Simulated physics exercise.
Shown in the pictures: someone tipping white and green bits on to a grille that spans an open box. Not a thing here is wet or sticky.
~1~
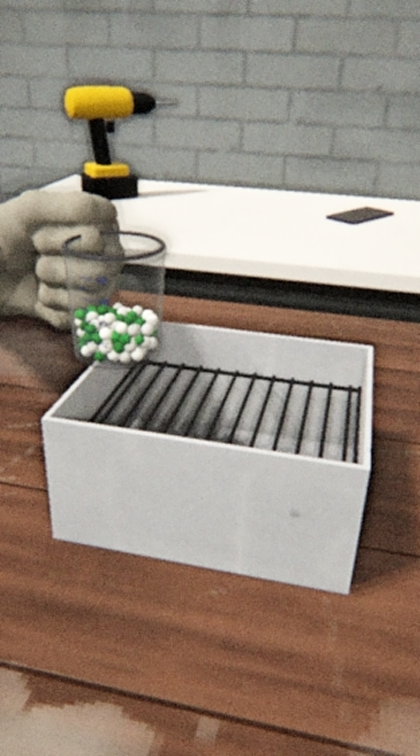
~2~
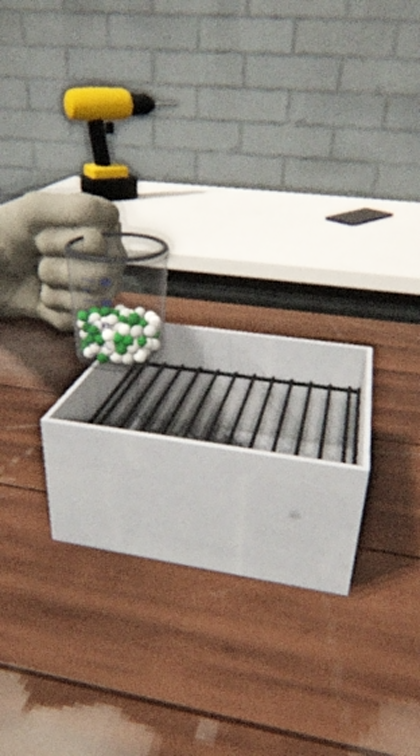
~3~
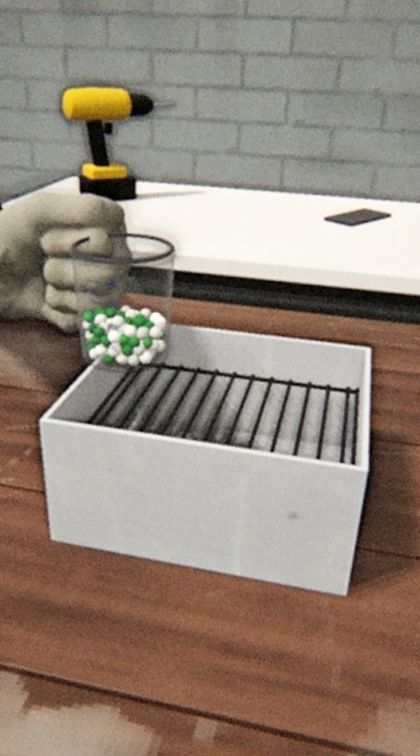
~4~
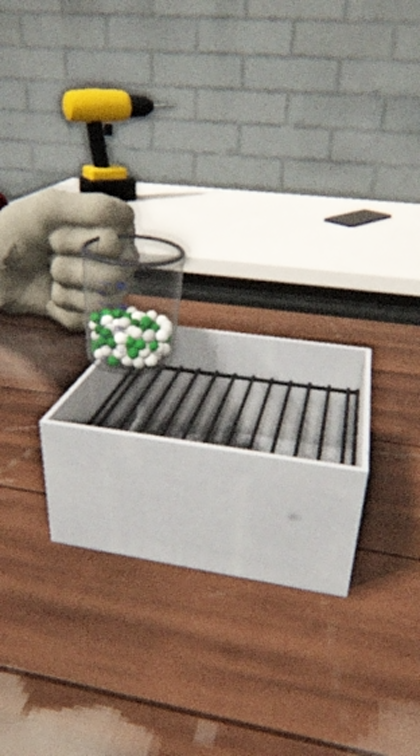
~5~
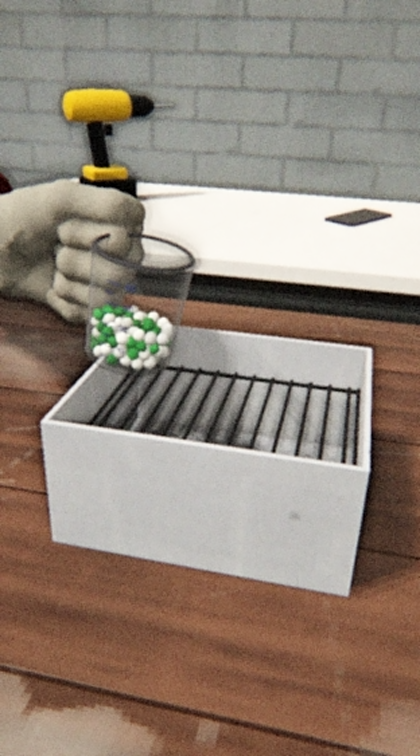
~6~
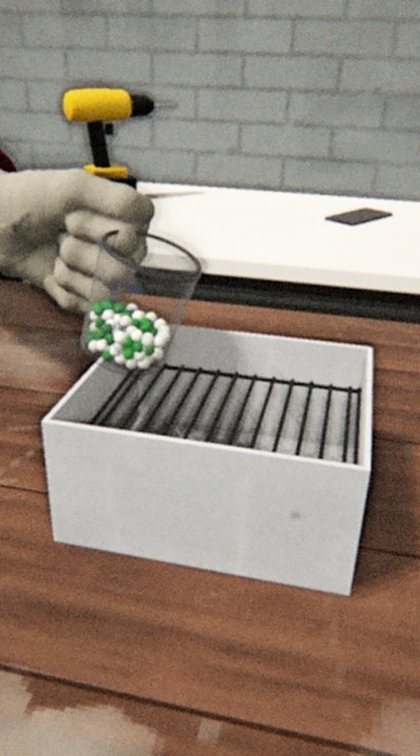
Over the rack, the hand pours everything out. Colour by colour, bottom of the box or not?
White ones: Bottom; green ones: Bottom.
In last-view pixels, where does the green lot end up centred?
Roughly at pixel (225, 473).
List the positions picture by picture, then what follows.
Cup near (116, 300), upright; rack near (323, 436), 14 wires across; white marbles near (122, 337), narrower than the gaps; green coated nuts near (113, 328), narrower than the gaps, in the first picture.
Cup near (119, 301), upright; green ones near (115, 330), in the second picture.
Cup near (125, 302), upright; white ones near (130, 340), in the third picture.
Cup near (132, 304), tipped 3°; green ones near (126, 332), in the fourth picture.
Cup near (136, 305), tipped 10°; white ones near (129, 331), in the fifth picture.
Cup near (137, 304), tipped 17°; rack near (324, 438); white ones near (126, 329); green ones near (123, 328), in the sixth picture.
Then, 0.35 s on from there, white ones, the whole lot in the cup; green ones, the whole lot in the cup.
Then, 0.79 s on from there, white ones, the whole lot in the cup; green ones, the whole lot in the cup.
Then, 1.27 s on from there, white ones, the bulk in the cup, a little on or over the wires, a little under the rack; green ones, the bulk in the cup, near a quarter on or over the wires, a little under the rack.
In the end, white ones, only a few on the wires, all but a few under the rack; green ones, the whole lot under the rack.
